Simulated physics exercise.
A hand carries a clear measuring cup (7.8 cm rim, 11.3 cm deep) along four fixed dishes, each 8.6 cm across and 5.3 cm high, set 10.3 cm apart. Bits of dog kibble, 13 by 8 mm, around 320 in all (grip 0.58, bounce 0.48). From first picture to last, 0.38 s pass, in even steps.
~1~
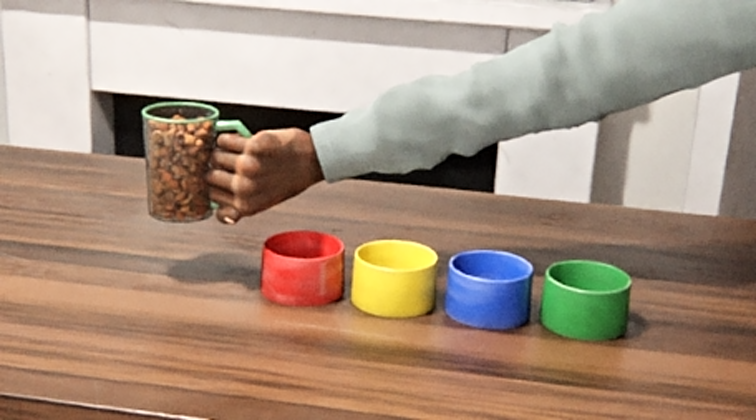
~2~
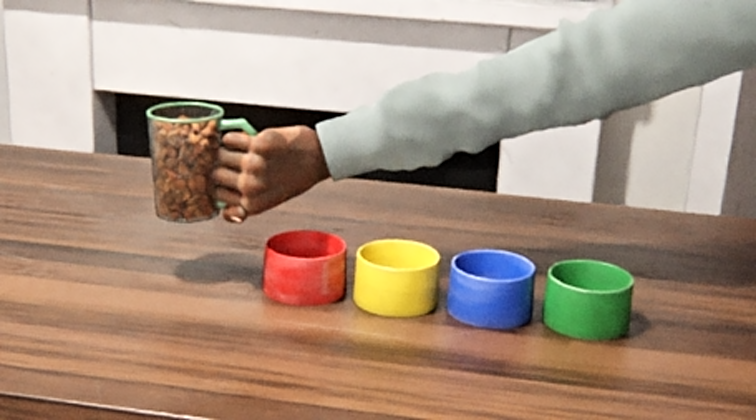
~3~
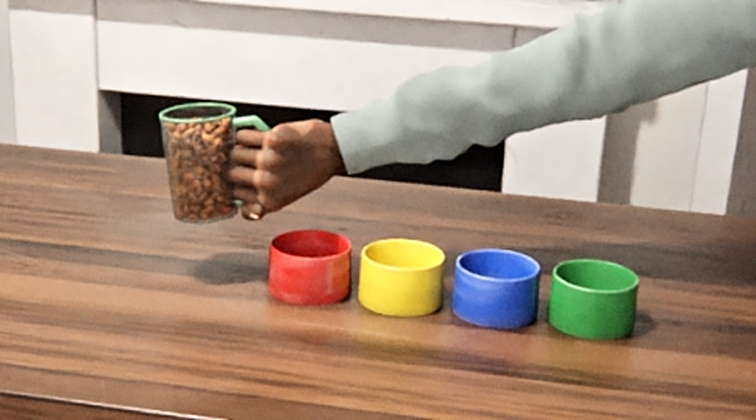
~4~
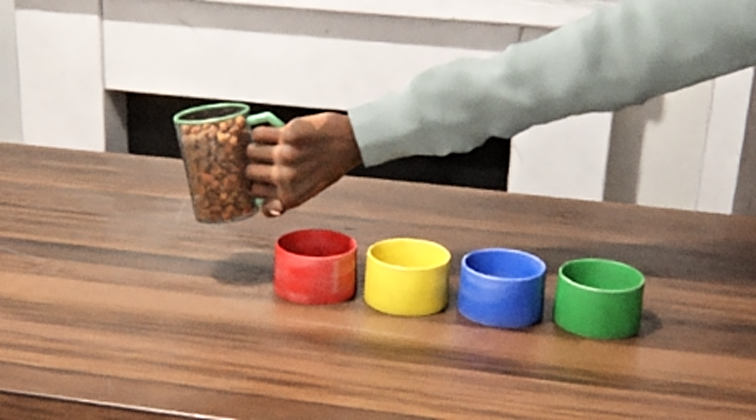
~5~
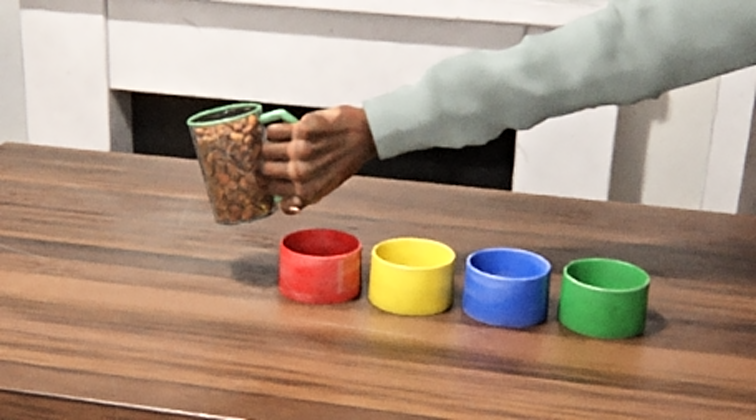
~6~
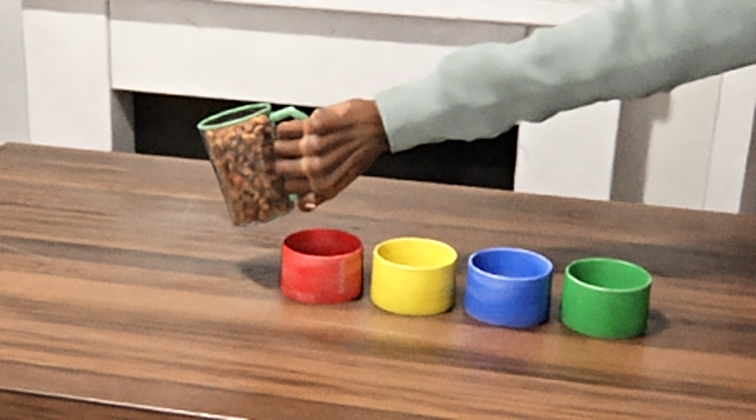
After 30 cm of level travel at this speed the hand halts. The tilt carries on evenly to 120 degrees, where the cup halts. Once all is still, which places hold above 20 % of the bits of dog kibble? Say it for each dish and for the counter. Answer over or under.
Red: Under, blue: Under, green: Under, yellow: Over, counter: Under.
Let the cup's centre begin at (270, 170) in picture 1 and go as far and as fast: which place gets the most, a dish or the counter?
Most goes to: Blue.
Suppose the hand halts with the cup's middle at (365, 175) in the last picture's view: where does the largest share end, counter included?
Most goes to: Red.
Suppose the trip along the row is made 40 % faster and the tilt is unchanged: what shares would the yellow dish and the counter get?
In that case yellow 90; counter 10.
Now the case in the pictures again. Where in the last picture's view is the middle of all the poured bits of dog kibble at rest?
At about (416, 267).
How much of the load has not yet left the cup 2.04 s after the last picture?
About 25 per cent.
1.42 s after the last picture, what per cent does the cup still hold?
About 90 per cent.
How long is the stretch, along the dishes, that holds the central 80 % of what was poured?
Some 6 cm.
Then, 0.85 s after the last picture, tilt 65 degrees; cup holds 100 %.
Then, 1.42 s after the last picture, tilt 97 degrees; cup holds 90 %, red 5 %, yellow 5 %.
Then, 2.04 s after the last picture, tilt 120 degrees; cup holds 25 %, red 5 %, yellow 70 %.
In the end, red 5 %, blue 0 %, green 0 %, yellow 85 %, counter 10 %.
